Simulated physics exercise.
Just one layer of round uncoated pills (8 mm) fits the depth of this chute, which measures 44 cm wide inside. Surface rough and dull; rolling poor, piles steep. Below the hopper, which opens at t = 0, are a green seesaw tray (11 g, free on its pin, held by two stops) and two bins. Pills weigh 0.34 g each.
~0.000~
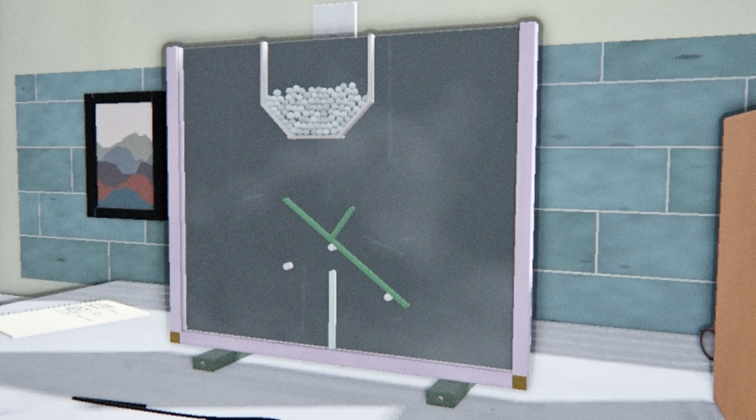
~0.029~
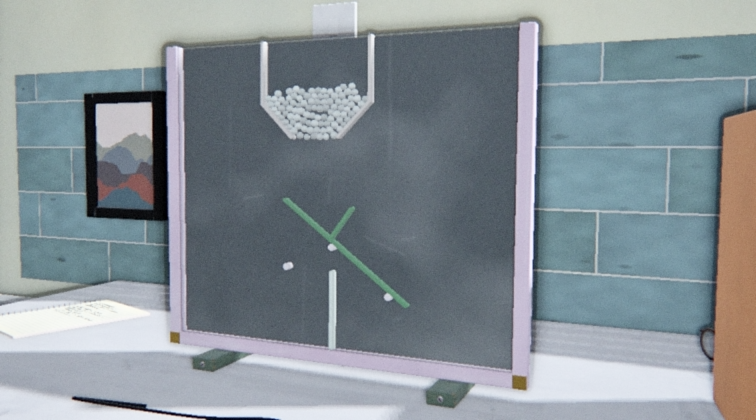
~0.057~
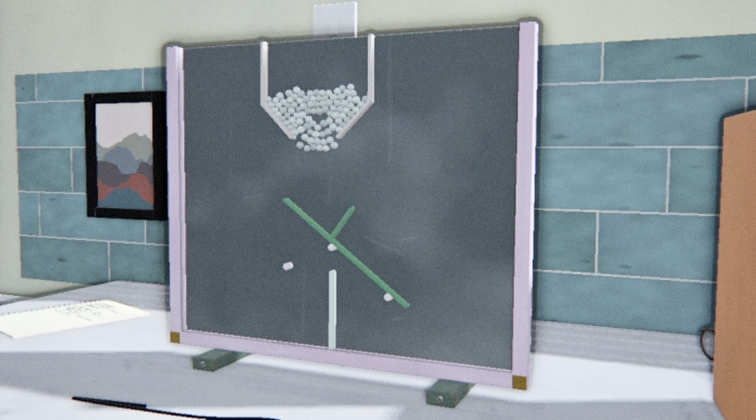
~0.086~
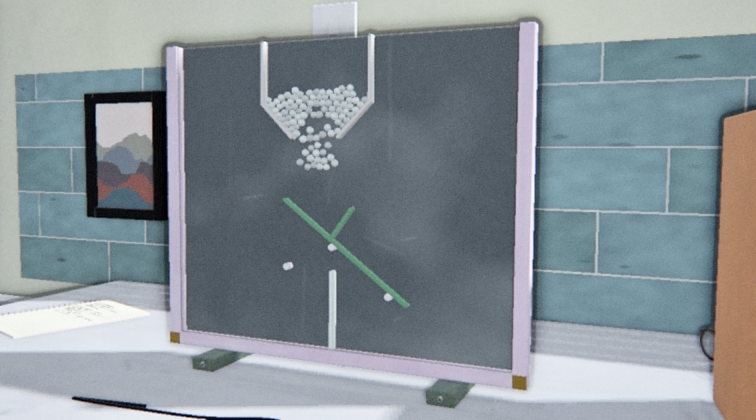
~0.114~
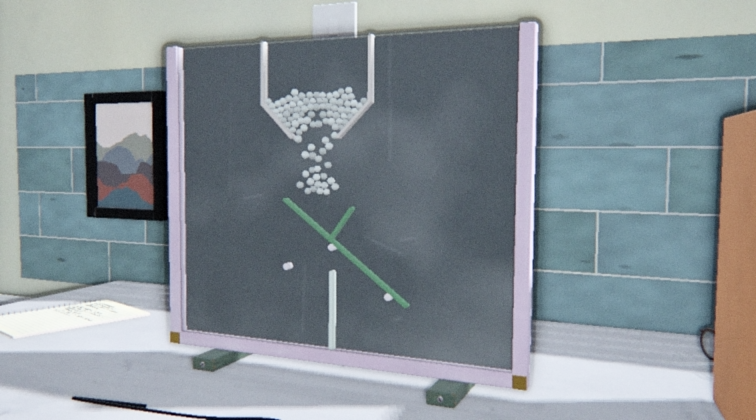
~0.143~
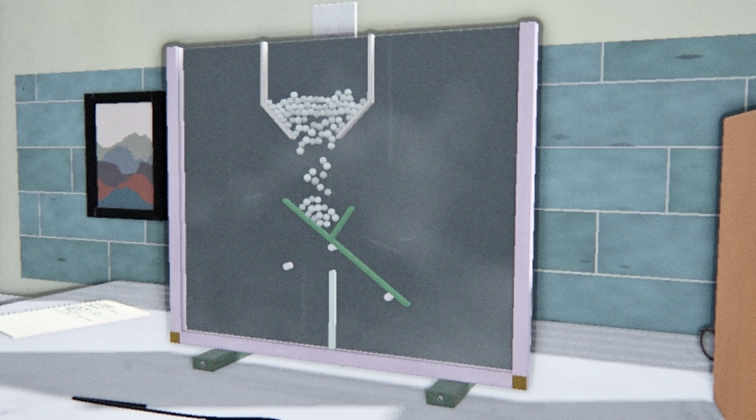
White pills pouring from a hopper on a dark upright board, dropping in a loose stream and gathering on a sloping green tray.
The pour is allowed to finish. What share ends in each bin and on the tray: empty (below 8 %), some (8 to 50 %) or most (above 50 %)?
Result: Left bin gets over half; right bin gets a modest share; tray stays nearly bare.
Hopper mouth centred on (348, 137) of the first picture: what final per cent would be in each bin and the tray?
Final per cent - left bin: 0, right bin: 55, tray: 45.
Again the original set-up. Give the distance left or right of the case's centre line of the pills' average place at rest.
Offset: About 7 cm, left side.
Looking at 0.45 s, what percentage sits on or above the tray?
Roughly 55 percent.
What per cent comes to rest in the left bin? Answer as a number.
I'd put it at around 75 in a hundred.
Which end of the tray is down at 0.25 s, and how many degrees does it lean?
It's leaning around 15°, and the right end is the one that's down.
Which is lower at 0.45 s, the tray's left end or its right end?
Left end.
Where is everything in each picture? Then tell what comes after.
Gate shut, about 100 pills in the hopper; its mouth (293, 137) to (339, 137); tray right end down 36°; its ends (286, 200) and (406, 306), top of its upright wall (352, 209); pivot (333, 247); stops (288, 266) and (389, 297); no lips, in the first picture.
In the second picture, 1 out; bottom pill (307, 137); tray right end down 36°.
In the third picture, 11 out; bottom pill (307, 148); tray right end down 36°.
In the fourth picture, 19 out; bottom pill (326, 167); tray right end down 36°.
In the fifth picture, 24 out; bottom pill (327, 192); tray right end down 36°.
In the sixth picture, 30 out; bottom pill (327, 224); tray right end down 36°; its ends (285, 200) and (407, 305), top of its upright wall (352, 208).
After 0.45 s 100 % have left the hopper; tray left end down 24°; on or over it 55 %, past it to the left 45 %, to the right 0 %.
After 0.80 s 100 % have left the hopper; tray left end down 24°; on or over it 30 %, past it to the left 70 %, to the right 0 %.
Settled by 1.9 s, left bin 75 %, right bin 25 %, tray 0 %; tray right end down 36°.
